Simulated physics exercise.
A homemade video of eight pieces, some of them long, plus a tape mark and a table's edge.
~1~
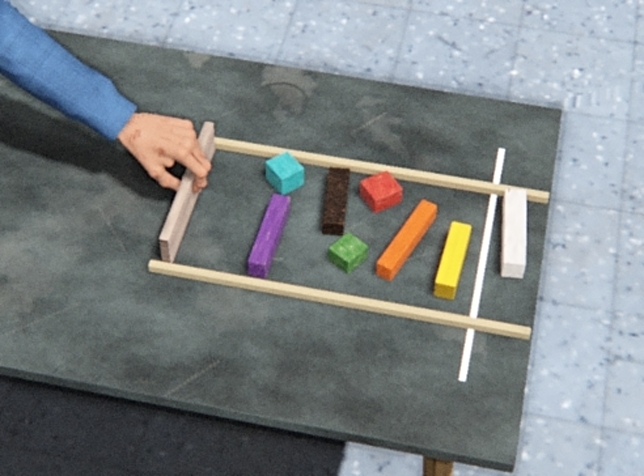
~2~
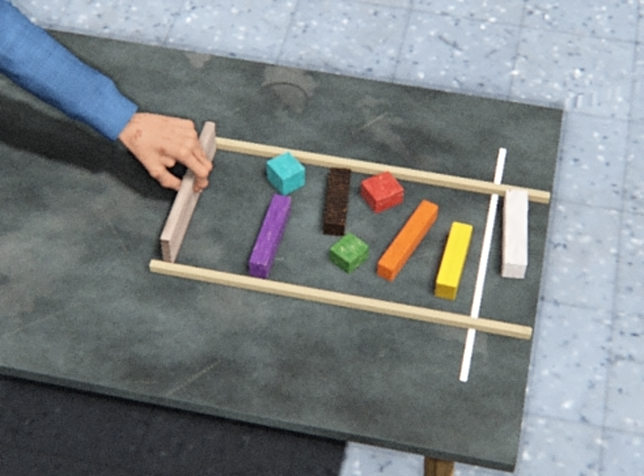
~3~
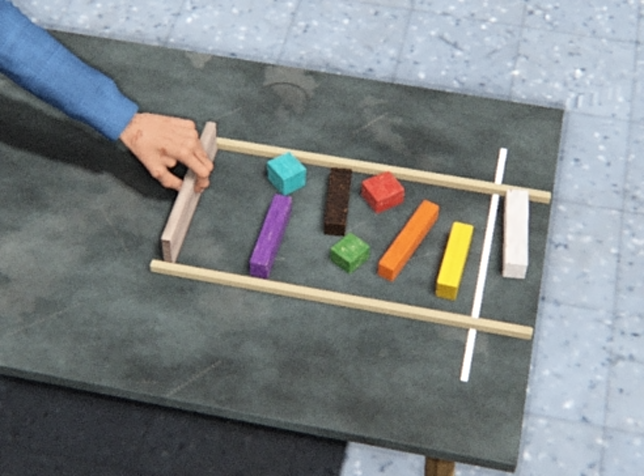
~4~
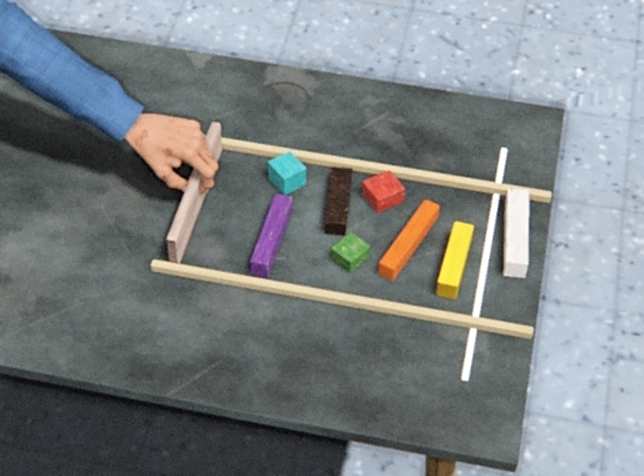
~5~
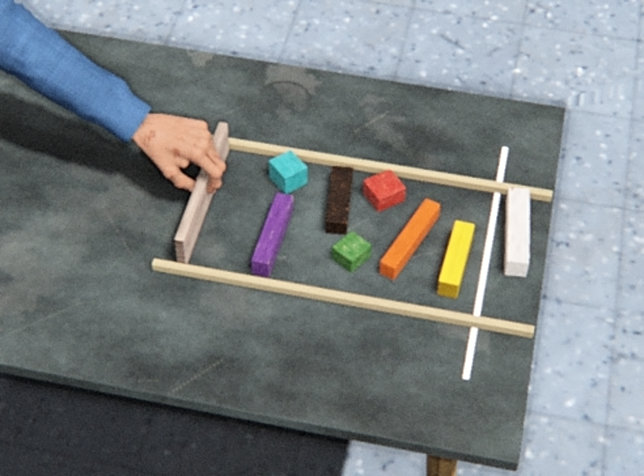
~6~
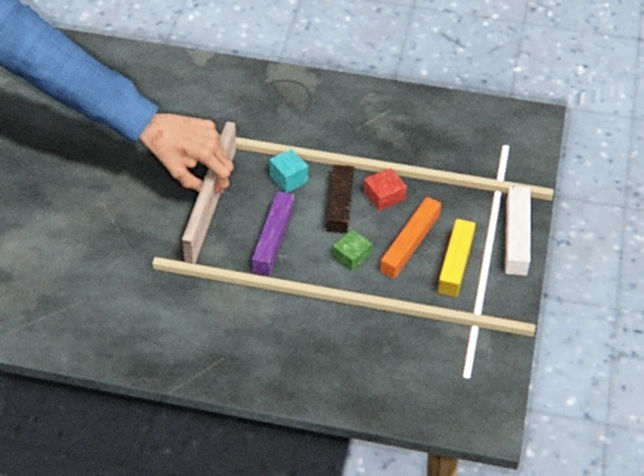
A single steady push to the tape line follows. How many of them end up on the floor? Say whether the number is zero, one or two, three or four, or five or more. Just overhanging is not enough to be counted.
The push clears off a handful of three or four.
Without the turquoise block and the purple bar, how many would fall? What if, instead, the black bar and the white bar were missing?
1 in the first try, 1 in the second.
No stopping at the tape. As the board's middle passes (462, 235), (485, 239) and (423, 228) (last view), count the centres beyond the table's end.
Counts: 1, 3, 0.
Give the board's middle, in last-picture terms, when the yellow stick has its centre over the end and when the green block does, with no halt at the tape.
About (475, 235), and about (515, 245) for the other.
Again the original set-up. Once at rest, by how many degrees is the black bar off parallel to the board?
It measures close to 10 degrees.
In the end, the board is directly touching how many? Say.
2 of them.
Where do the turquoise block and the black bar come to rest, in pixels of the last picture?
In the last picture the turquoise block sits around (512, 197) and the black bar around (528, 232).
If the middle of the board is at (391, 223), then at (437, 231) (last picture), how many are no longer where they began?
At the one place 7, at the other 8.
Soon after, none off yet; white bar at rest near (518, 230); yellow stick at rest near (457, 258); orange bar at rest near (411, 237).
After that, none off yet; white bar at rest near (518, 230); yellow stick at rest near (460, 259); orange bar displaced a little near (436, 246).
And then, none off yet; white bar displaced a little near (543, 232); yellow stick displaced about its own width near (506, 282); orange bar displaced about its own width near (495, 267).
In the end, the number that fall off is three or four; gone, red block, yellow stick and white bar.
